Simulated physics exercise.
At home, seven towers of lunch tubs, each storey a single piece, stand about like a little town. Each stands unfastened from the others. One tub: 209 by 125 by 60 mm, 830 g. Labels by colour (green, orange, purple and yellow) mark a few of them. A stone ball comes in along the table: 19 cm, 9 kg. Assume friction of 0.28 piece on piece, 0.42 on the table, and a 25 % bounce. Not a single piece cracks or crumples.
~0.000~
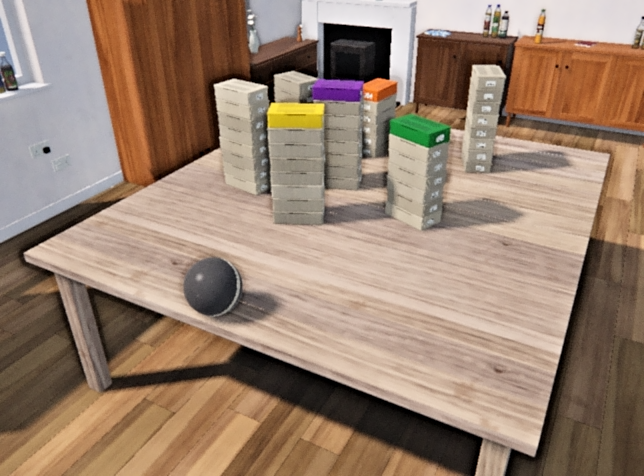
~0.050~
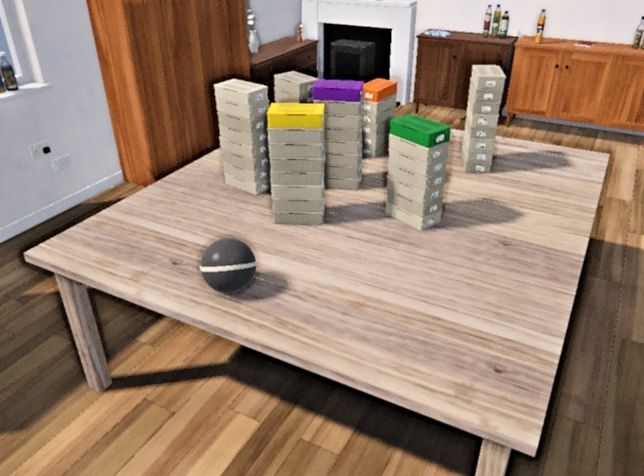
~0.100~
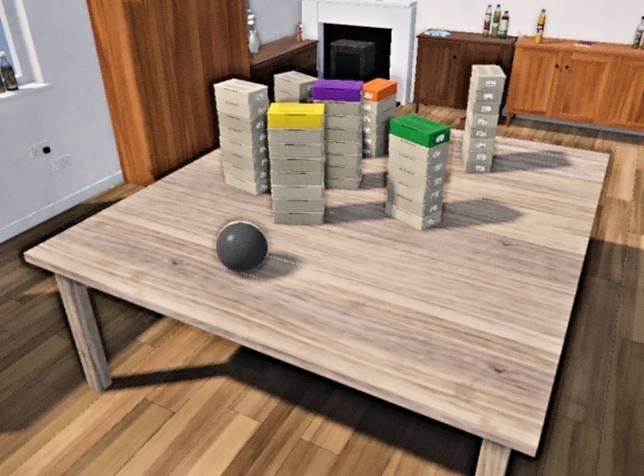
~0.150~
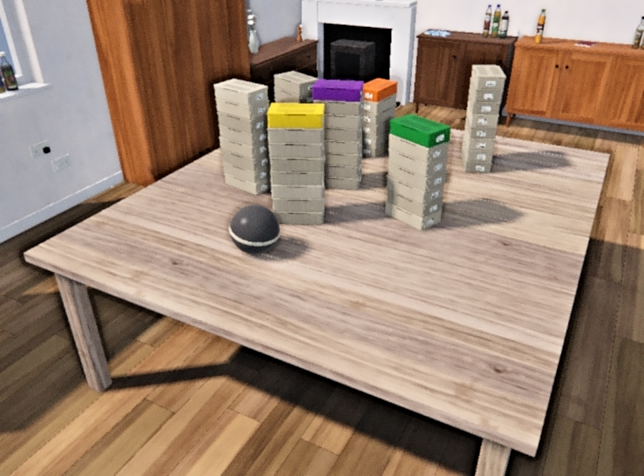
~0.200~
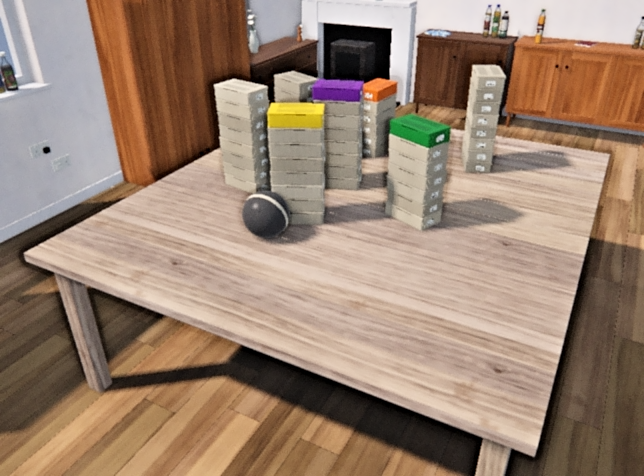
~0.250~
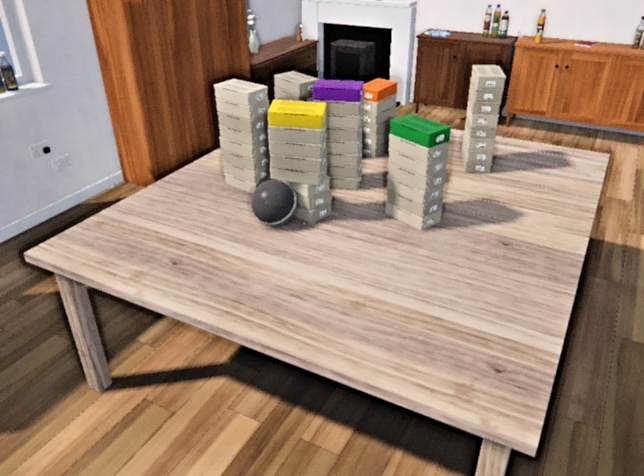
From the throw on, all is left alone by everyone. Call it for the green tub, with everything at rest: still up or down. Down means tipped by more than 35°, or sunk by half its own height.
Stays.
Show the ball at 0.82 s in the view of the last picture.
Roughly (329, 135).
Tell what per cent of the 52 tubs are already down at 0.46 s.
By then, 10 per cent.
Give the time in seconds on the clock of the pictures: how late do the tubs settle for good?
Near 2.0 s.
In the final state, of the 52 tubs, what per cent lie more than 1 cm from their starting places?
50 per cent.
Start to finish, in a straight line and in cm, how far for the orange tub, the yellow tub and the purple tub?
Orange 0, yellow 66, purple 2.
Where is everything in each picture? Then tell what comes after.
In the first picture (pixels give the middle of a visible side), ball (213, 287) 48 cm from contact, 2.5 m/s; green tub (408, 134); yellow tub (295, 121); purple tub (336, 95); none has stirred.
The second picture shows ball (229, 266) 36 cm from contact, 2.5 m/s; green tub (408, 134).
The third picture shows ball (242, 247) 23 cm from contact, 2.5 m/s; green tub (408, 134).
The fourth picture shows ball (255, 230) 10 cm from contact, 2.5 m/s; green tub (408, 134).
The fifth picture shows ball (266, 214) after contact, 2.3 m/s; green tub (408, 134).
The sixth picture shows ball (274, 203) after contact, 2.0 m/s; green tub (408, 134); yellow tub (295, 121) 4° from how it stood; purple tub (336, 95); movement in 8 of them.
After 0.46 s, ball still moving; 5 of the 52 tubs down; green tub unmoved; yellow tub 54° from how it stood, 9 cm lower.
After 0.82 s, ball still moving; 9 of the 52 tubs down; green tub unmoved; yellow tub upside down.
In the end (2.2 s), ball rolling away; 11 of the 52 tubs down; green tub unmoved; yellow tub upside down; purple tub 30 mm from its place. From the last view, middles, green tub near (420, 131), yellow tub near (227, 270).
